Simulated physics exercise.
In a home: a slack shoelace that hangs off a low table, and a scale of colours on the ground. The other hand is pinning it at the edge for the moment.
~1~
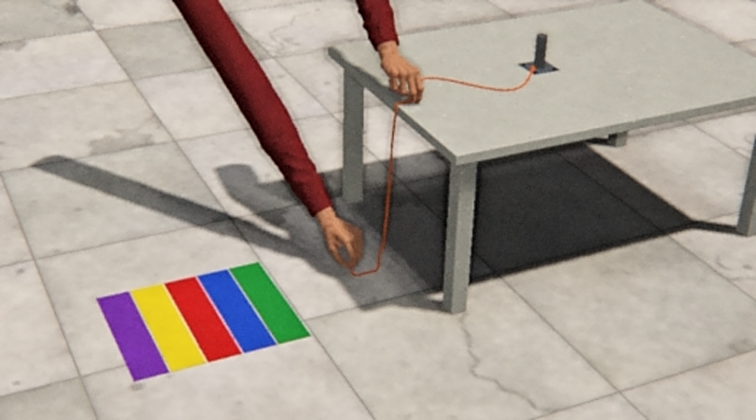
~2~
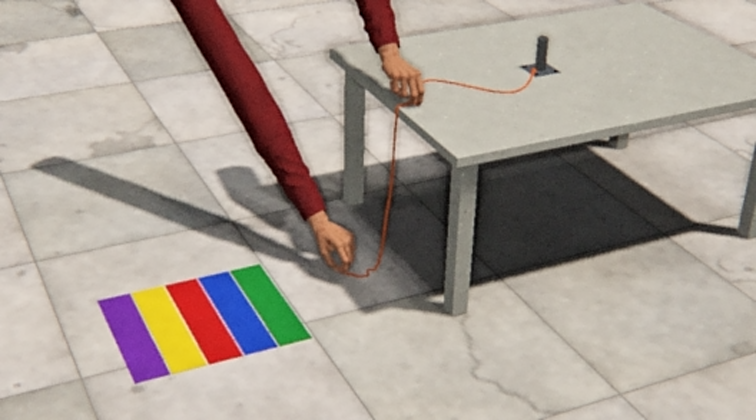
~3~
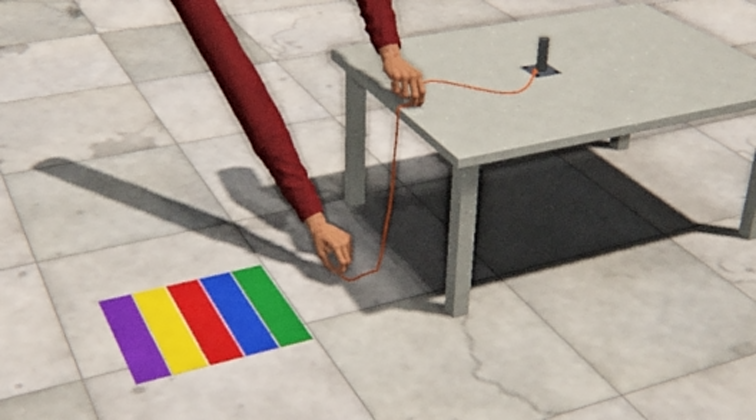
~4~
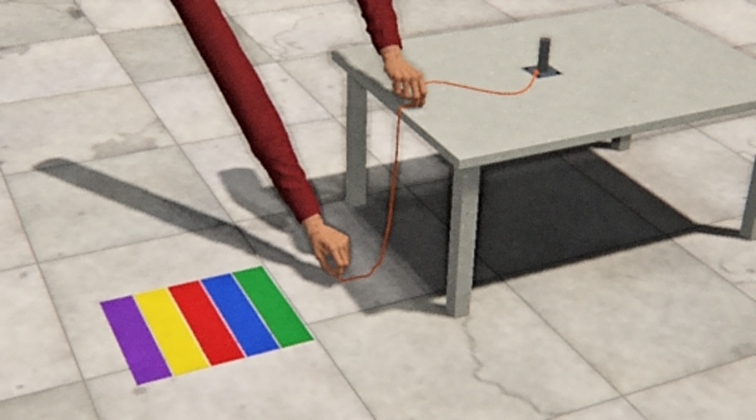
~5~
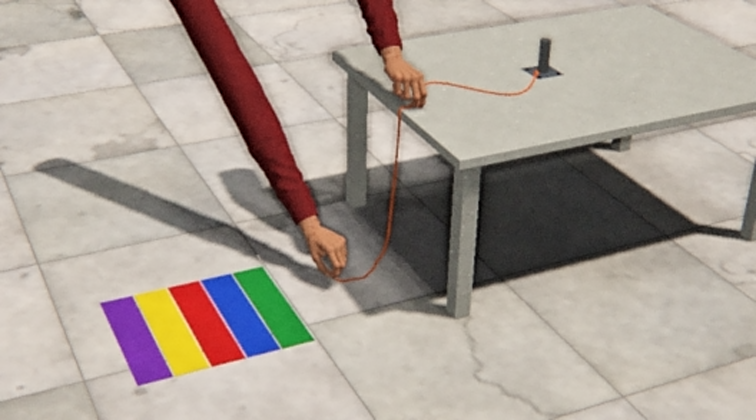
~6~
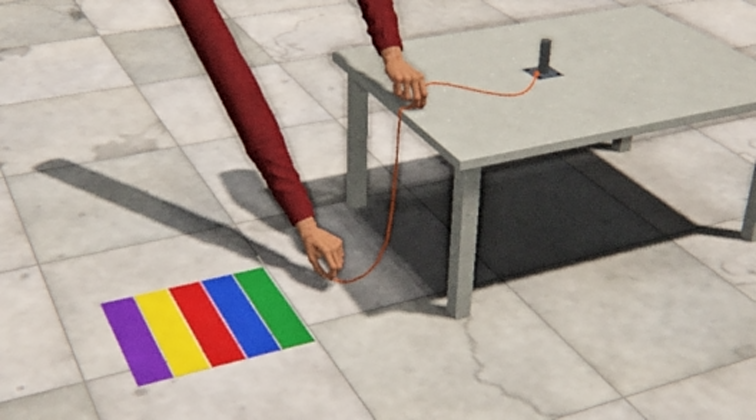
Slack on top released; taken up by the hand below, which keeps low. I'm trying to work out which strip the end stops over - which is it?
It stops over the yellow one.
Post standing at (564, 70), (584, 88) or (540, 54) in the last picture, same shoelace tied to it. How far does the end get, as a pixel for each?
One per try, in order: (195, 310), (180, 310), (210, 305).
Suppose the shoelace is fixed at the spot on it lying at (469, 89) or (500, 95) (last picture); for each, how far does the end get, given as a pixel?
First try close to (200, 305), second close to (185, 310).
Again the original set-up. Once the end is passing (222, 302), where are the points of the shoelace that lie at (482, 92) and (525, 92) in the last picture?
They end up somewhere around (454, 90) and (493, 81).
A little later, end near (222, 302); over blue.
Next, end near (185, 311); over yellow.
When it is tight, end near (164, 315); over yellow. The yellow one.
